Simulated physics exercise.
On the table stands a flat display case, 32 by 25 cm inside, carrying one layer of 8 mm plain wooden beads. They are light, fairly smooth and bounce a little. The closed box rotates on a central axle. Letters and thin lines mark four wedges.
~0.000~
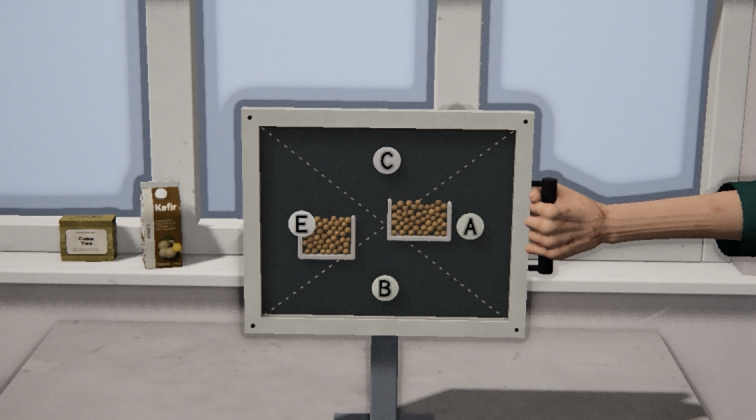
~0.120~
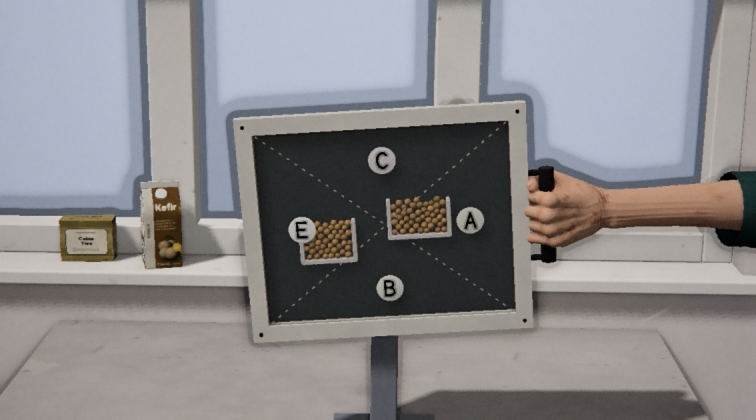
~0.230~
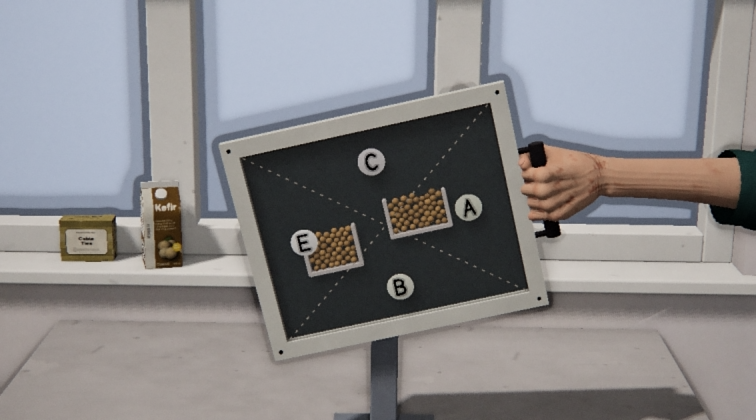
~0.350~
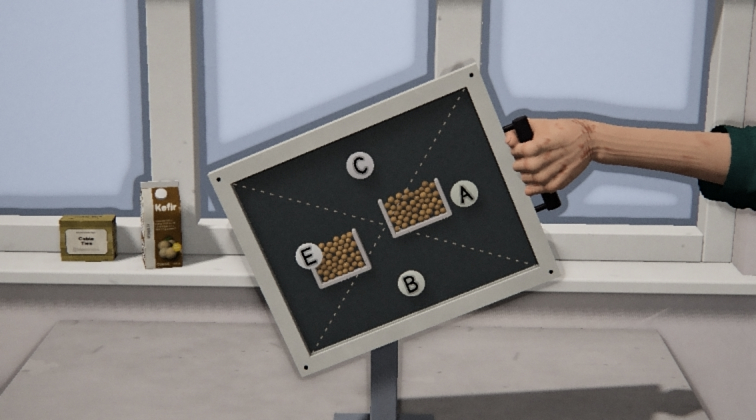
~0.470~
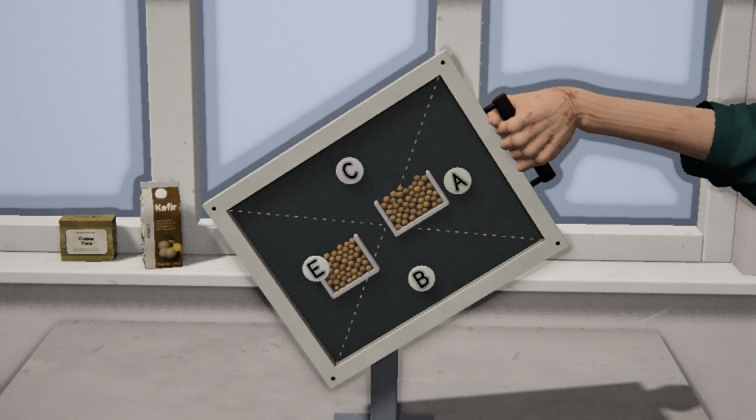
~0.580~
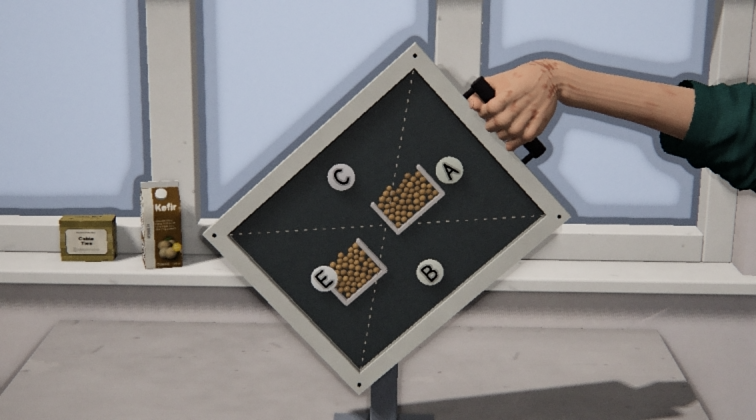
On a table by a window, a hand steadily turns a bead-filled display case anticlockwise.
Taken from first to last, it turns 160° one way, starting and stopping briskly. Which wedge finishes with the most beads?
The one marked E.
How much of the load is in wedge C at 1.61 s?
Roughly 35 per cent.
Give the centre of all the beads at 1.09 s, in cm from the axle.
Some 1 cm left and 5 cm below.
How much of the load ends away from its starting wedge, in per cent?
Some 50 per cent.
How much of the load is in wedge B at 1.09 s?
Some 0 per cent.
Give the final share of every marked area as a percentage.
Wedge A: 0; wedge B: 0; wedge C: 40; wedge E: 60.
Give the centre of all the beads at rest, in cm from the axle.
Some 9 cm right and 12 cm below.
After 1.09 s, it stands 86° anticlockwise; the beads' middle is 1 cm left of and 5 cm below the centre; A 25 %, C 15 %, E 55 %.
After 1.61 s, it stands 129° anticlockwise; the beads' middle is 2 cm right of and 15 cm below the centre; C 35 %, E 65 %.
After 2.04 s, it stands 160° anticlockwise; the beads' middle is 9 cm right of and 12 cm below the centre; C 40 %, E 60 %.
All still by 2.5 s, it stands 160° anticlockwise; A 0 %, B 0 %, C 40 %, E 60 %.
